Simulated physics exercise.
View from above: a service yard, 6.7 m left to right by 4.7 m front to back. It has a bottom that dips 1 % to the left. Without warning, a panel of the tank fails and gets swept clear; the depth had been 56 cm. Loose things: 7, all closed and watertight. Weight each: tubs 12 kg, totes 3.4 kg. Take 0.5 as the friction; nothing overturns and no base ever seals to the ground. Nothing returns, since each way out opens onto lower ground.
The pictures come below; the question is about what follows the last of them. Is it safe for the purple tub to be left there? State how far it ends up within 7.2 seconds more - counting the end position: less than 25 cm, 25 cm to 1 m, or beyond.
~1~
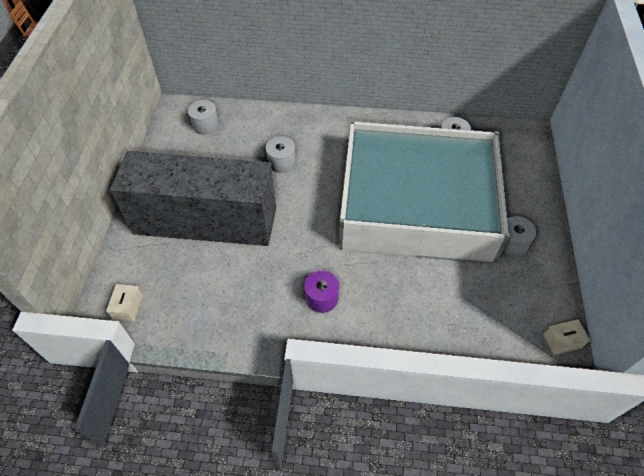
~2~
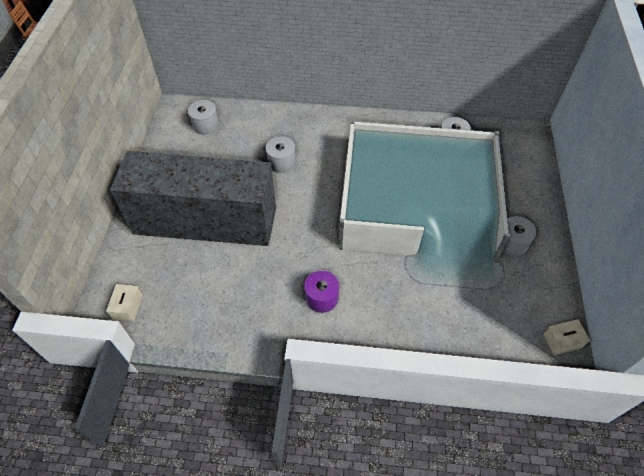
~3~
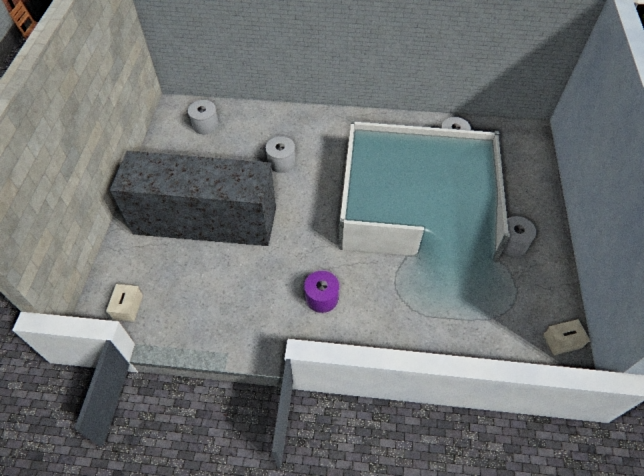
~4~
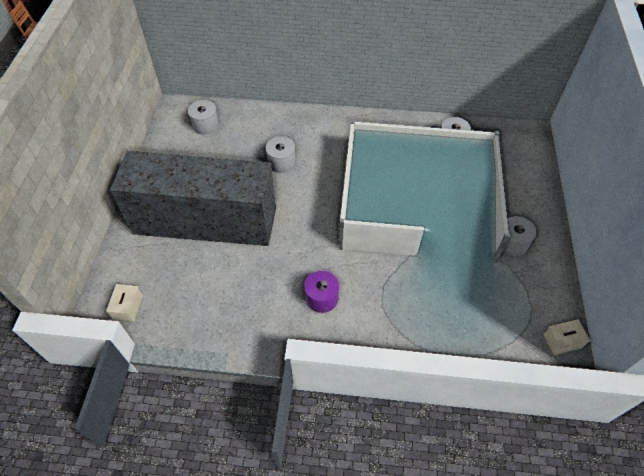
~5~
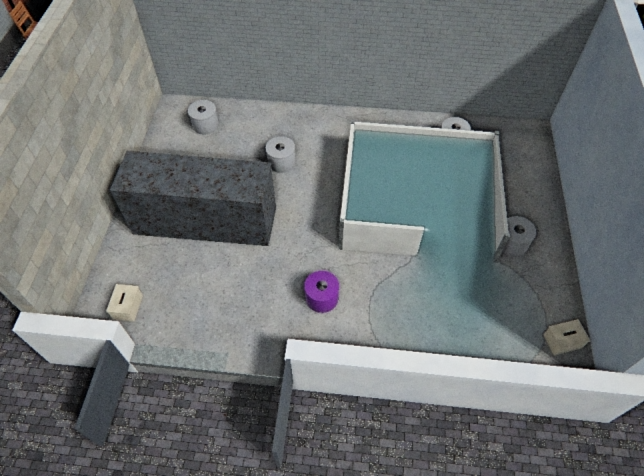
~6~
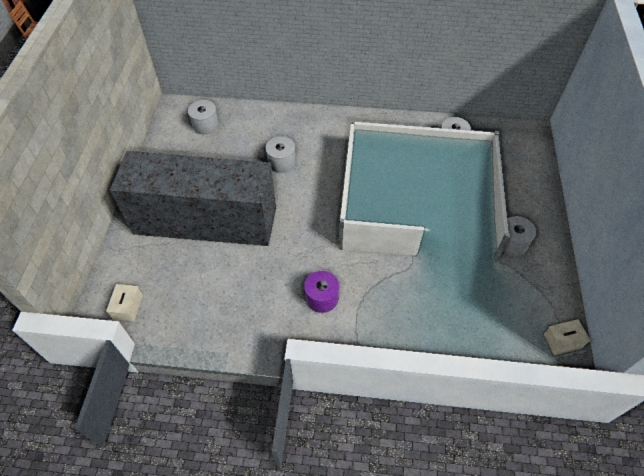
Expect it to be pushed a modest way.
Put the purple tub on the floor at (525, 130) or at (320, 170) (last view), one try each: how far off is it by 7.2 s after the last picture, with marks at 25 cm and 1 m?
In turn: It travels far; it stays put.
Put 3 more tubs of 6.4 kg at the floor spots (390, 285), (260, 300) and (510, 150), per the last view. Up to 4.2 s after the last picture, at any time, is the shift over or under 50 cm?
First inside the limit, then outside the limit, then outside the limit.
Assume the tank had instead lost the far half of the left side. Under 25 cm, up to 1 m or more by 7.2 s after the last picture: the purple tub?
From there, the purple tub remains planted.
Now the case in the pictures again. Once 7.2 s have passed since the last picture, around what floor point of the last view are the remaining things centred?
(260, 172).
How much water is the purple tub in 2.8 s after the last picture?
I'd put it at about 4 cm.
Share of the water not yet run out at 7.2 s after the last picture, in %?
Roughly 94 percent.
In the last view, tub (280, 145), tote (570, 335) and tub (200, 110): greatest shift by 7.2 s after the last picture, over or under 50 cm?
Item by item, they came out below the mark, above the mark and below the mark.
Then, 0.9 s after the last picture the purple tub is near (322, 286), 0.0 m from its start, aground; 0 of 7 are out; 1 afloat.
Then, 2.8 s after the last picture the purple tub is near (304, 256), 0.5 m from its start, aground; 0 of 7 are out; 1 afloat.
Then, 4.8 s after the last picture the purple tub is near (299, 251), 0.6 m from its start, aground; 0 of 7 are out; 2 afloat.
Then, 7.2 s after the last picture the purple tub is near (298, 249), 0.7 m from its start, aground; 0 of 7 are out; 4 afloat.
